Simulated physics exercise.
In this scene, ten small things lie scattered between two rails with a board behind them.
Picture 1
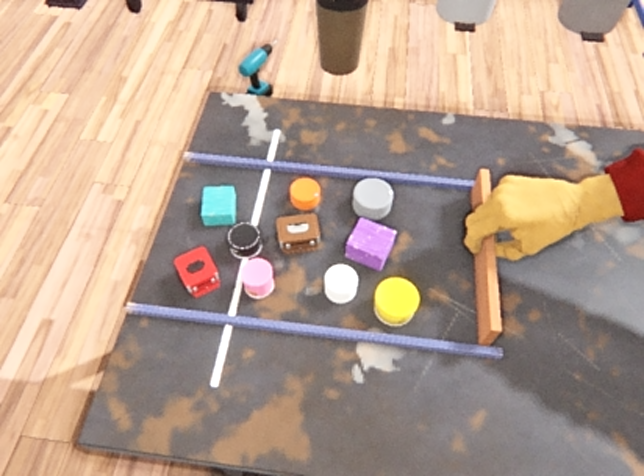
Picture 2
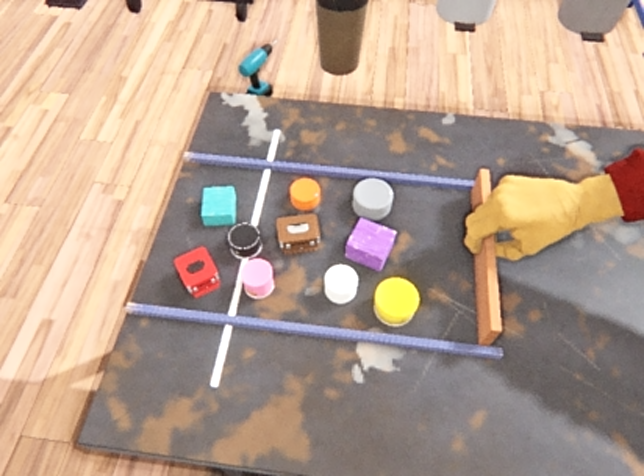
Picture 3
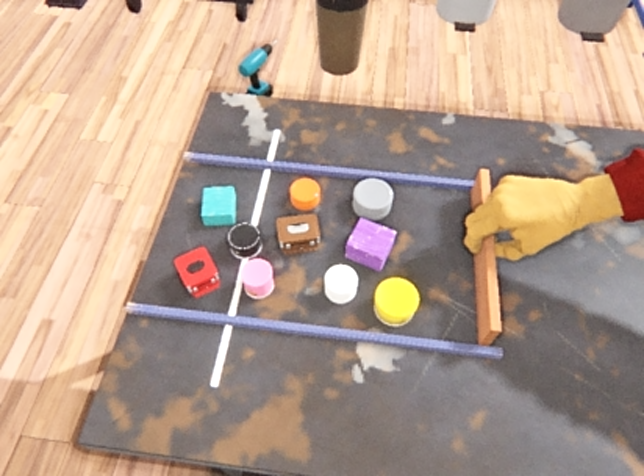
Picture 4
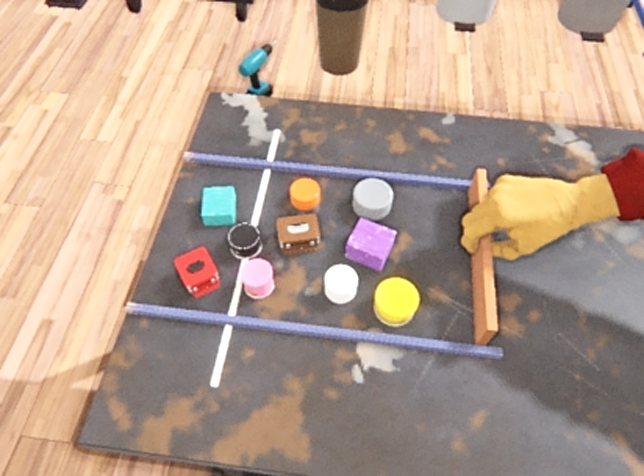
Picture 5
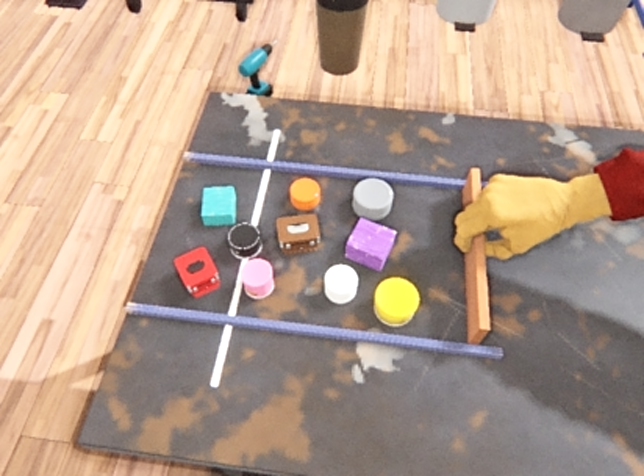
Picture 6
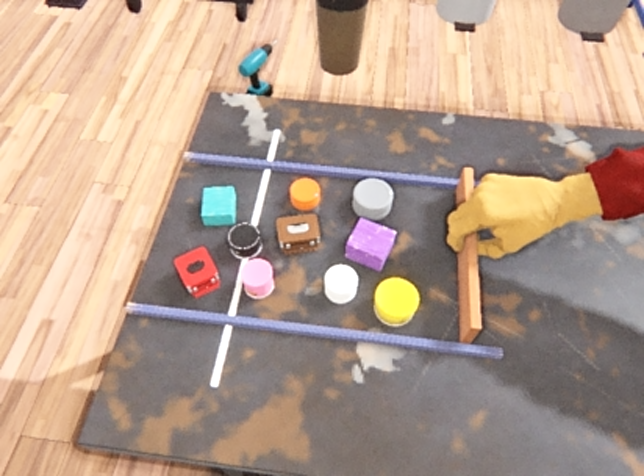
A gloved hand slides a wooden board slightly left between two rails toward scattered small objects.
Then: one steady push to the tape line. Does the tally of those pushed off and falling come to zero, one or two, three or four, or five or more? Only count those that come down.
Once it stops, the band for pieces knocked off is zero, pretty clearly.
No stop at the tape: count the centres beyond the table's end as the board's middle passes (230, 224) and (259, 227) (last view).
Beyond the end: 1, then 0.
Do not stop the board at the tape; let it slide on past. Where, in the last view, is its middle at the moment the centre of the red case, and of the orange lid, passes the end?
About (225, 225), and about (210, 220) for the other.
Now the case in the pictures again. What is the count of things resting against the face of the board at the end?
The figure is 3.
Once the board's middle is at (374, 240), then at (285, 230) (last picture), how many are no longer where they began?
I get 4 at the one place and 10 at the other.
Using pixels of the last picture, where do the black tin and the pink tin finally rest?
The first one ends at (163, 240), the second at (180, 290).
Early on, none off yet; red case at rest near (198, 272); turquoise block at rest near (219, 206); black tin at rest near (245, 241).
Finally, the number that fall off is zero.
